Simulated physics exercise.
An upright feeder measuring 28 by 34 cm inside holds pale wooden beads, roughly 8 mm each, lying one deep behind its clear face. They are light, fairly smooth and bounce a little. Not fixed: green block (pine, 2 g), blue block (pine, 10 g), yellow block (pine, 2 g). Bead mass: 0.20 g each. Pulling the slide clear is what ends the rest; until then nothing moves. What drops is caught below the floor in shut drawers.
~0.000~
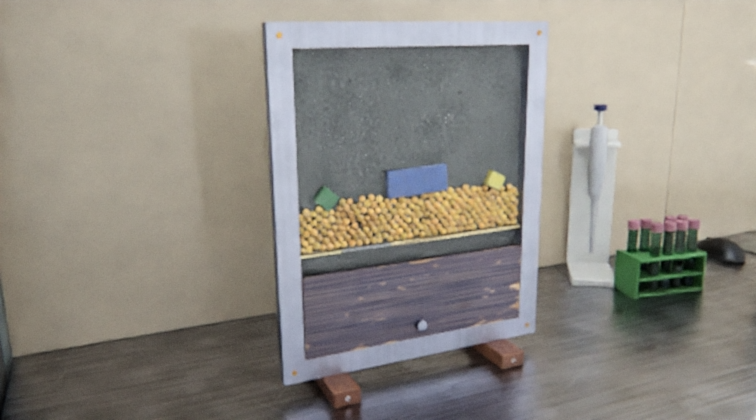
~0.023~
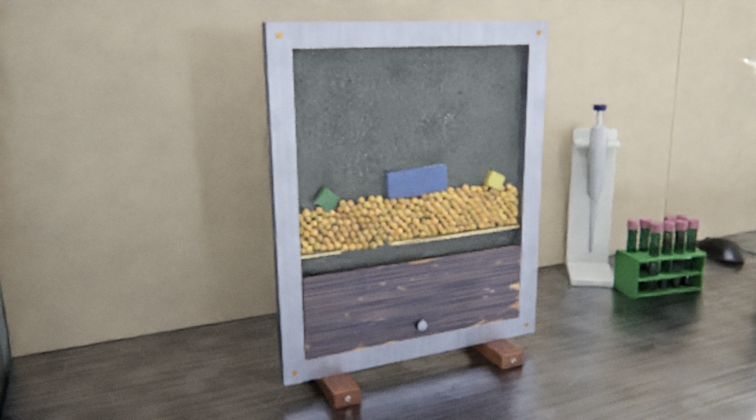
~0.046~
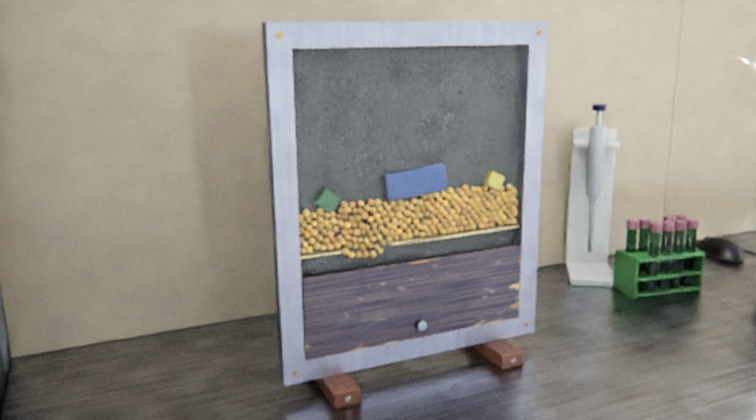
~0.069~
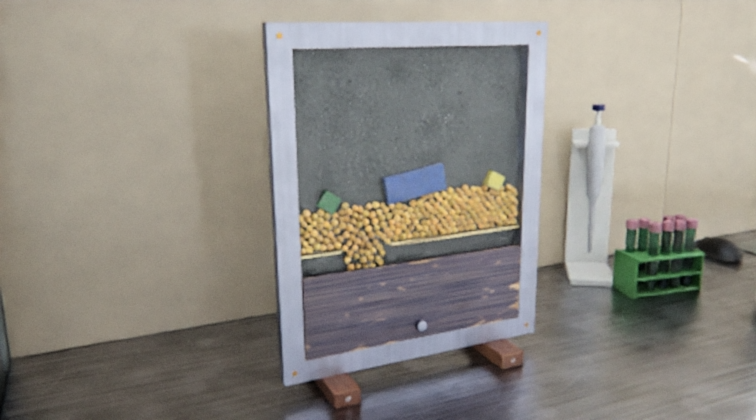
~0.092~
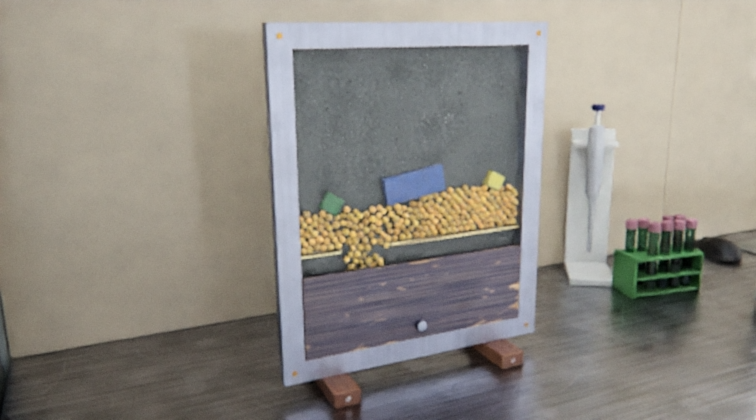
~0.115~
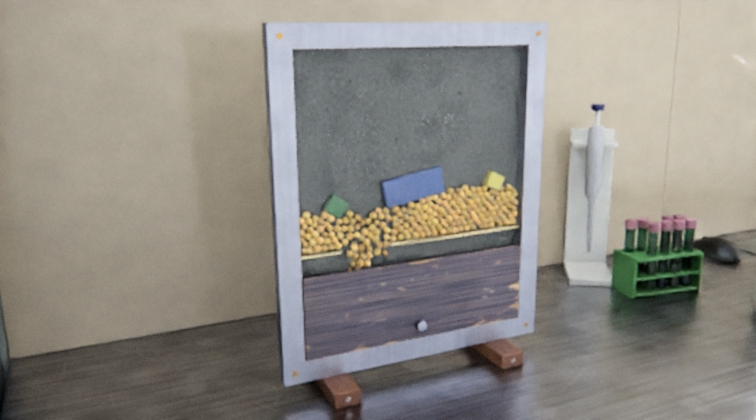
On a dark tabletop, an upright framed case holds a bed of pale yellowish beads with green, blue and yellow blocks resting on top. Beads begin dropping through a gap left of centre in the ledge beneath them, as the surface dips slightly there and the green and blue blocks tilt a little.
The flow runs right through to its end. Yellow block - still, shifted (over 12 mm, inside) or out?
Still.
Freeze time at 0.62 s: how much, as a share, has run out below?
About 40 %.
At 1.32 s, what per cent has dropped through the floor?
Around 45 %.
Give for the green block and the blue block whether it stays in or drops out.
Result - green: Escaped, blue: Escaped.
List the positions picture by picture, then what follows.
In the first frame, about 240 beads; beads' middle (413, 215); green block (326, 199) tilted 50°; blue block (417, 181); yellow block (494, 180) tilted 27°; slide (337, 251) to (393, 243).
In the second frame, beads' middle (413, 215); 0 out.
In the third frame, beads' middle (416, 222); 7 out.
In the fourth frame, beads' middle (416, 222); 16 out.
In the fifth frame, beads' middle (419, 217); 26 out.
In the sixth frame, beads' middle (418, 219); 35 out; green block (336, 206) tilted 56°; blue block (413, 187) tilted 9°; yellow block (494, 181) tilted 27°.
After 0.26 s, 30 % are out; green block moved 9.8 cm tilted 29°; blue block moved 4.6 cm tilted 38°; yellow block moved 0.0 cm tilted 28°.
After 0.62 s, 40 % are out; green block below the floor; blue block below the floor; yellow block moved 0.0 cm tilted 28°.
After 1.32 s, 45 % are out; green block below the floor; blue block below the floor; yellow block moved 0.0 cm tilted 28°.
At rest by 1.8 s, 45 % are out; green block below the floor; blue block below the floor; yellow block moved 0.0 cm tilted 28°.
